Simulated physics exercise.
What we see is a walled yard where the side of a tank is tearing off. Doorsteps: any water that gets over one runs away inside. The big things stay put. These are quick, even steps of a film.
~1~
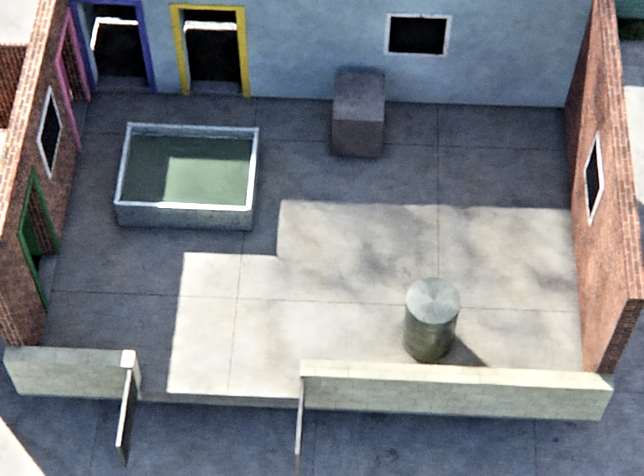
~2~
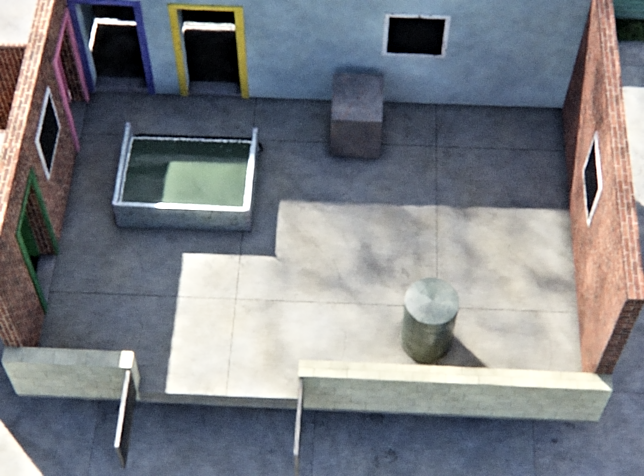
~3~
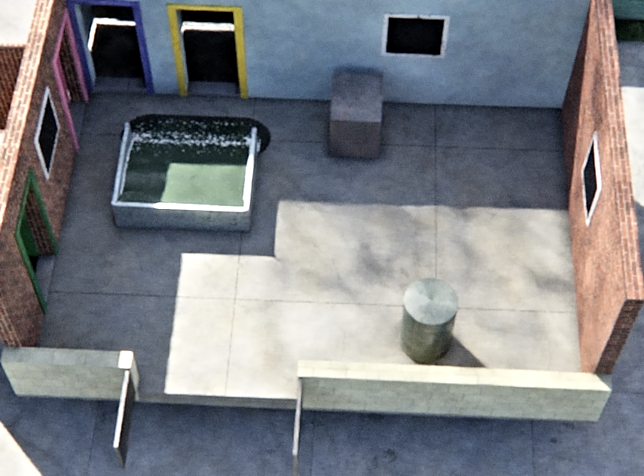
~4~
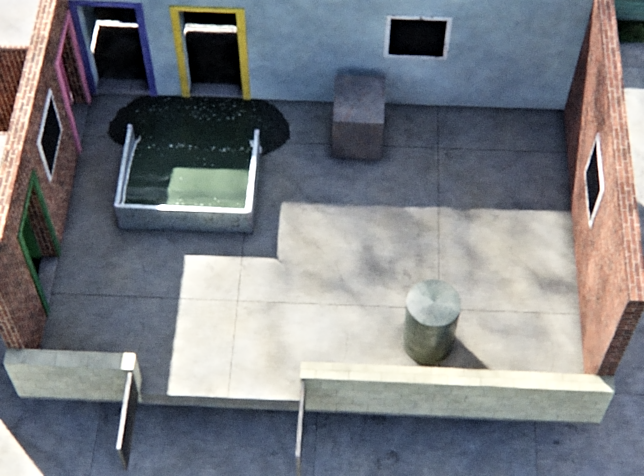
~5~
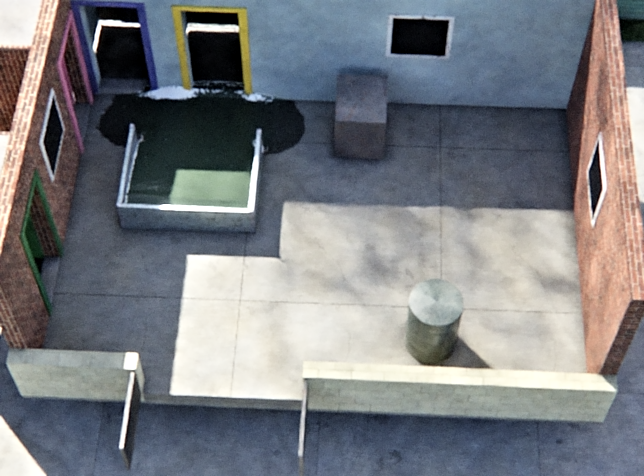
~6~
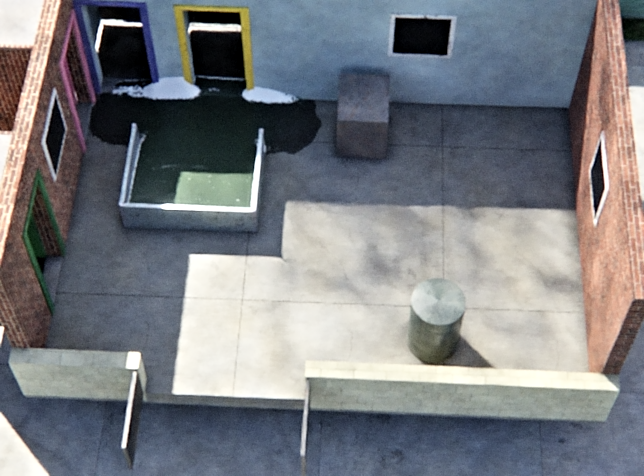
To begin with, an open tank of greenish water stands whole in a walled yard with a grey block and a round drum. Its far side gives way and water pours out behind it, spreading in a dark, widening pool that reaches the back wall, where pale foam forms near the blue and yellow doorways.
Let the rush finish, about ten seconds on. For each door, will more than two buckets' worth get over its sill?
In the end the yellow door gets more than two buckets inside, the pink door gets more than two buckets inside, the blue door gets more than two buckets inside, the green door gets two buckets or less inside.
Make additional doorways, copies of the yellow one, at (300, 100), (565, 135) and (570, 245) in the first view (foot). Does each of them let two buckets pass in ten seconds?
Same order as asked - exceeds the limit, stays within the limit and stays within the limit.
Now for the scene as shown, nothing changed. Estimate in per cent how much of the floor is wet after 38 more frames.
Roughly 40 %.
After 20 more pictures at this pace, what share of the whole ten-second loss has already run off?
It would be around 85 %.
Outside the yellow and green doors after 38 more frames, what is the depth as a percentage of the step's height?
Readings, in sequence: 80 percent and 70 percent.
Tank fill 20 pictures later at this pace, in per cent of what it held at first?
It works out to roughly 14 %.
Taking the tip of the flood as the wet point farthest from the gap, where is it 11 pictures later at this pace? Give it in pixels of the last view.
Somewhere around (473, 105).
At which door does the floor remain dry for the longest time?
Result: The green one.
A moment on, water covers 15 % of the floor; the yellow door far over two buckets in, the pink door wet at the sill, nothing in, the blue door under two buckets in, the green door not reached.
Next, water covers 20 % of the floor; the yellow door far over two buckets in, the pink door under two buckets in, the blue door over two buckets in, the green door not reached.
Then, water covers 35 % of the floor; the yellow door far over two buckets in, the pink door over two buckets in, the blue door over two buckets in, the green door wet at the sill, nothing in.
Later, water covers 40 % of the floor; the yellow door far over two buckets in, the pink door far over two buckets in, the blue door over two buckets in, the green door wet at the sill, nothing in.
In the end, water covers 50 % of the floor; the yellow door far over two buckets in, the pink door far over two buckets in, the blue door over two buckets in, the green door wet at the sill, nothing in.
